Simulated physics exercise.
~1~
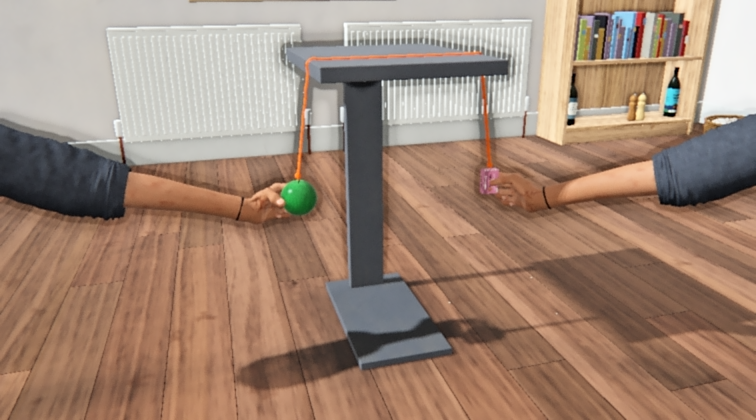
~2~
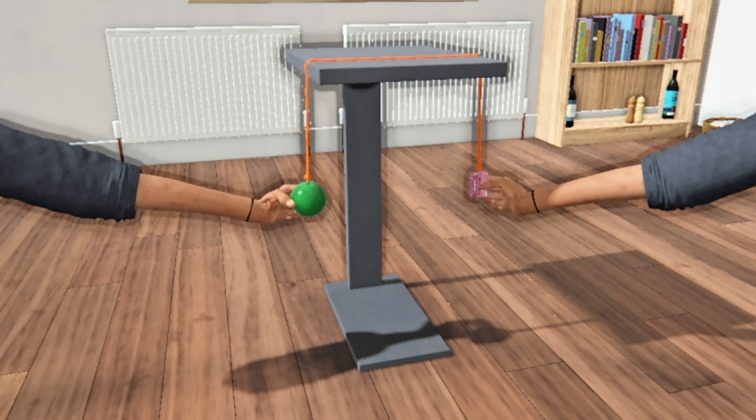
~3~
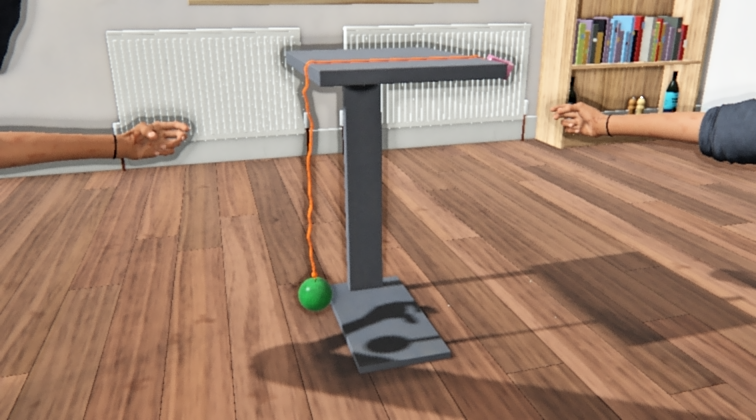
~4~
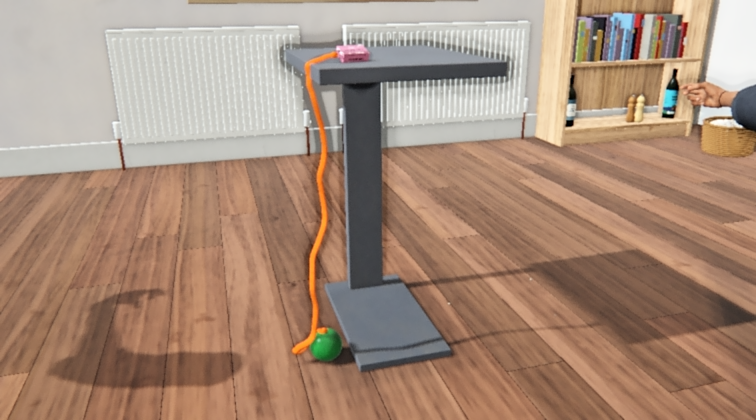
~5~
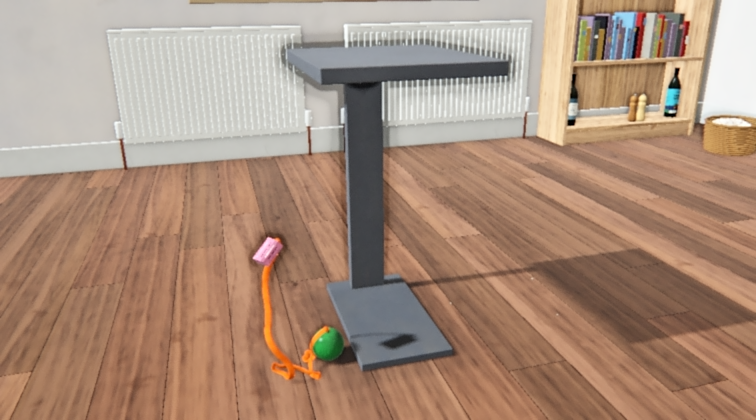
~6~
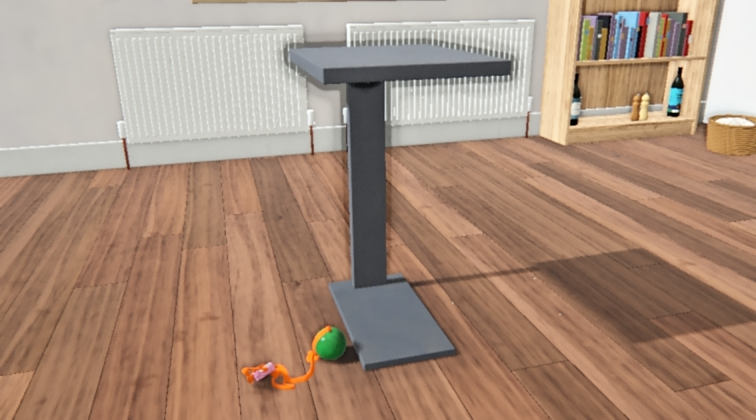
Two hands releasing a green ball and pink box tied by orange cord over a grey stand, both ending on the floor.
